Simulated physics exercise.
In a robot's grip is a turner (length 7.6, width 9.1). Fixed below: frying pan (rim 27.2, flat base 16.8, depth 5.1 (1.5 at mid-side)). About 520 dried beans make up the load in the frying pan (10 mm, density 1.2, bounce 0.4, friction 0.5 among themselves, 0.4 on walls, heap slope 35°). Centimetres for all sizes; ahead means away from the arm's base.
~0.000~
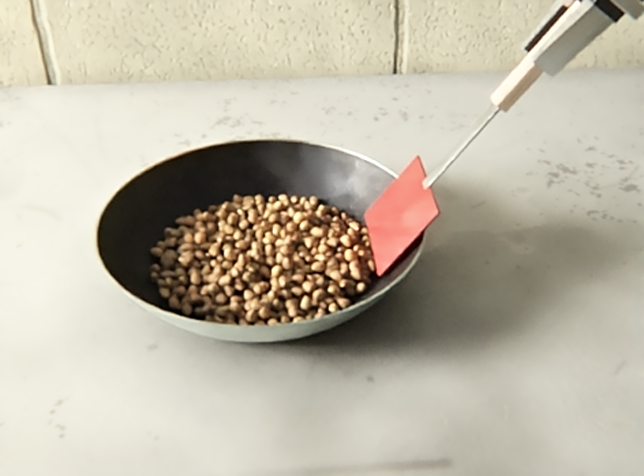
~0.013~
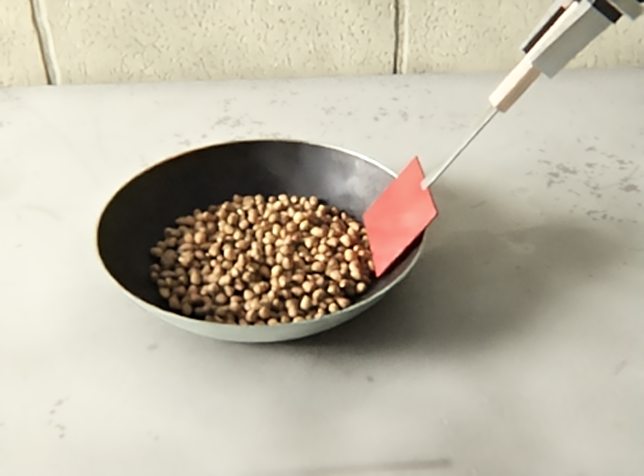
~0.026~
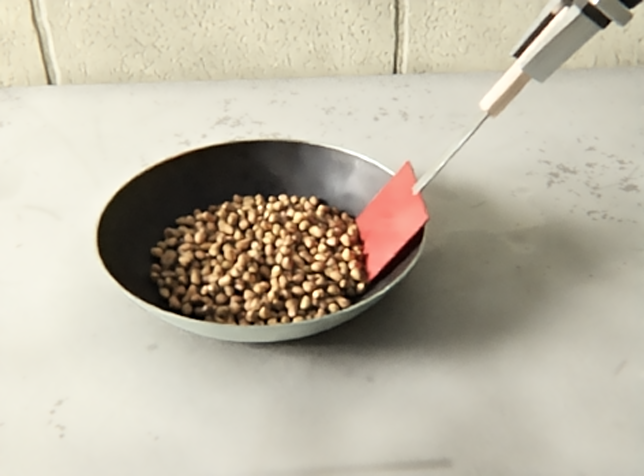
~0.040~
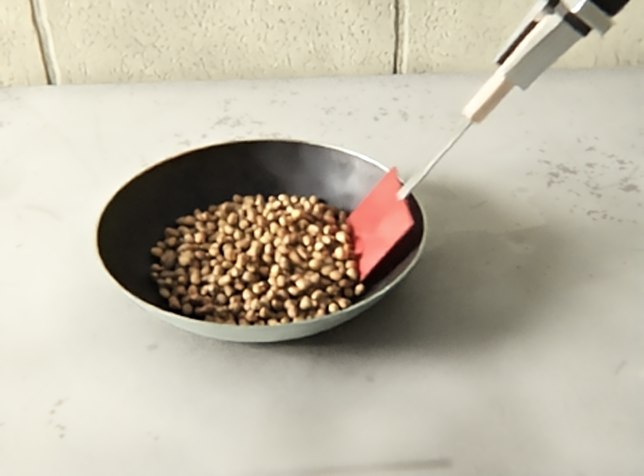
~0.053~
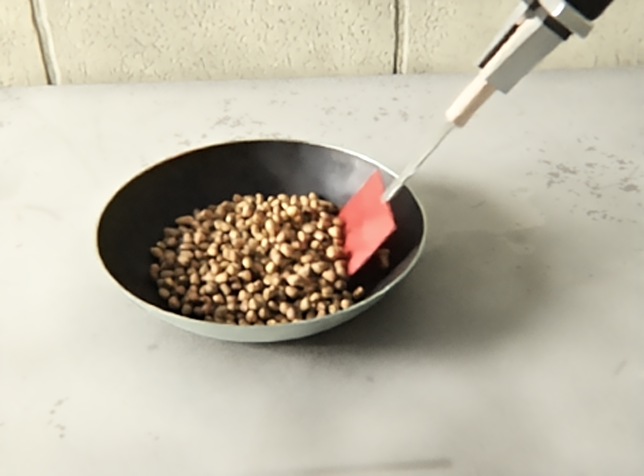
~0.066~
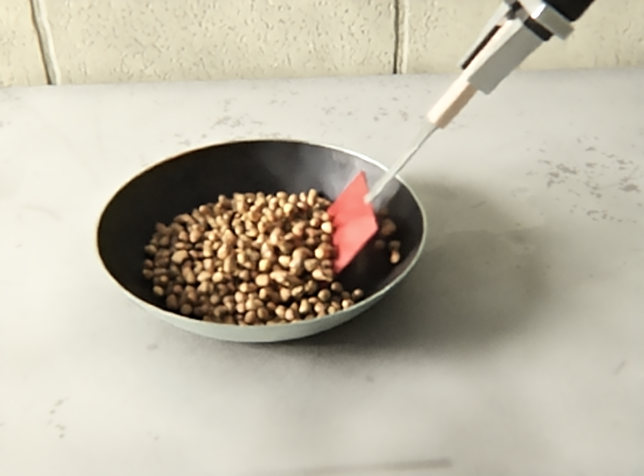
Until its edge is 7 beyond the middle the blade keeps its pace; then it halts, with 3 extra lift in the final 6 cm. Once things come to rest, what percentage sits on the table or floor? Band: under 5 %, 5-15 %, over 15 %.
5-15 %.
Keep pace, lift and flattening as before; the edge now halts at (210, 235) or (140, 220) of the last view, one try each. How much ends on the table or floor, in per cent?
Around 5 per cent for the first try and 35 per cent for the second.
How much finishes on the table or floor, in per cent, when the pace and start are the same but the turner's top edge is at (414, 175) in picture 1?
Around 10 percent ends up on the table or floor.
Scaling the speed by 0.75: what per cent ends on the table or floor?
Near 5 in a hundred.
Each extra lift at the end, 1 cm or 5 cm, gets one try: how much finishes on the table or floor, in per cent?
It comes to around 5 per cent on the first try and around 10 per cent on the second.
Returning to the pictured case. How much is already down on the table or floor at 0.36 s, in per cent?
8 per cent.
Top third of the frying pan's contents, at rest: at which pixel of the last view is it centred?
It is centred near (152, 241).
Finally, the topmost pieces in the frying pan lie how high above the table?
Roughly 5.5 centimetres.
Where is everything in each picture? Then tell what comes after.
Turner top edge at (428, 182), sloping 54°; upper third of the load around (265, 250), from x 155 to 370, top at y 200; 525 in the frying pan, in the first frame.
Turner top edge at (427, 183), sloping 54°; upper third of the load around (265, 250), from x 155 to 370, top at y 200, in the second frame.
Turner top edge at (418, 188), sloping 54°; upper third of the load around (269, 251), from x 155 to 370, top at y 200, in the third frame.
Turner top edge at (403, 194), sloping 54°; upper third of the load around (277, 248), from x 155 to 370, top at y 200, in the fourth frame.
Turner top edge at (386, 197), sloping 54°; upper third of the load around (279, 243), from x 155 to 385, top at y 200, in the fifth frame.
Turner top edge at (370, 198), sloping 54°; upper third of the load around (269, 241), from x 150 to 395, top at y 195; 525 in the frying pan, in the sixth frame.
By 0.10 s, sloping 54°, highest piece 8 above the table; 525 in the frying pan.
By 0.14 s, sloping 54°, highest piece 9 above the table; 523 in the frying pan, 2 on the blade or in flight.
By 0.36 s, sloping 54°, highest piece 6 above the table; 479 in the frying pan, 45 on the table or floor, 1 on the blade or in flight.
By 1.41 s, sloping 54°, highest piece 5 above the table; 479 in the frying pan, 46 on the table or floor.
Final count, 479 in the frying pan, 46 on the table or floor. That is 9 % on the table or floor.
